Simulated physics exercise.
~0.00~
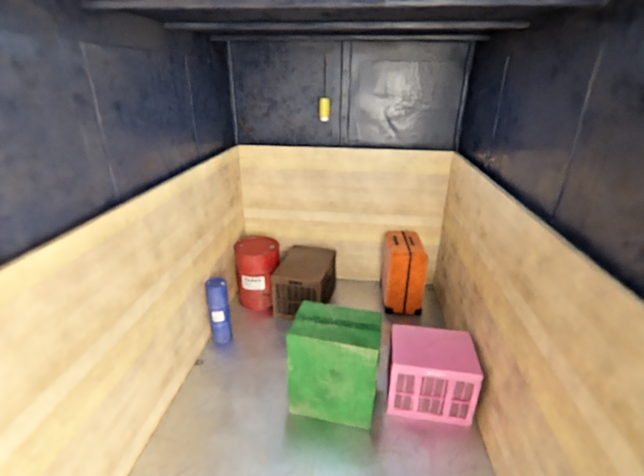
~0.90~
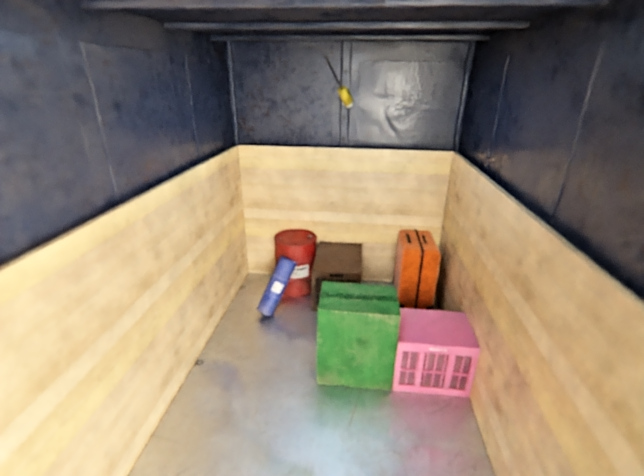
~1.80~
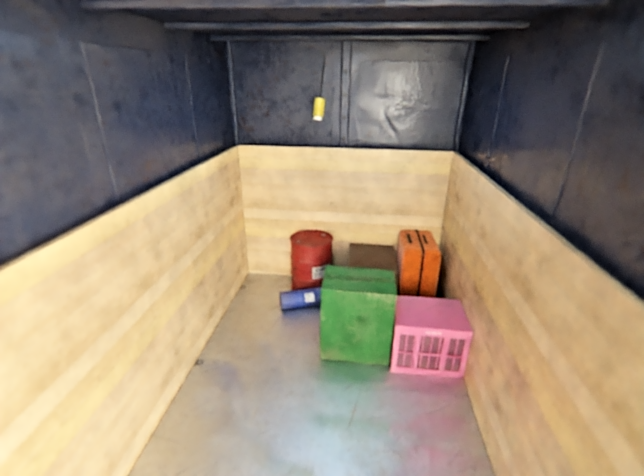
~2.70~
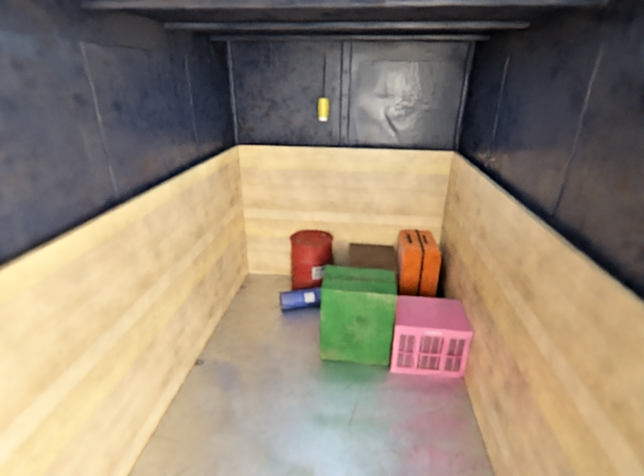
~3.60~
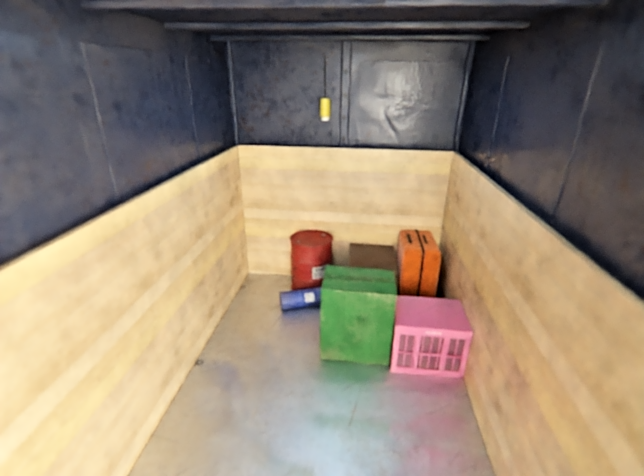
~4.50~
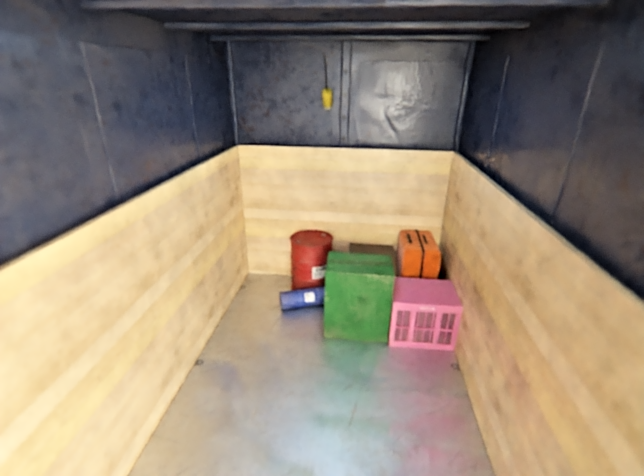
The boxes and drum in the back of a van slid toward the far wall and bunched up on the right, while a small blue canister leaned, tipped over and stayed down as the green and pink boxes slid farther in.
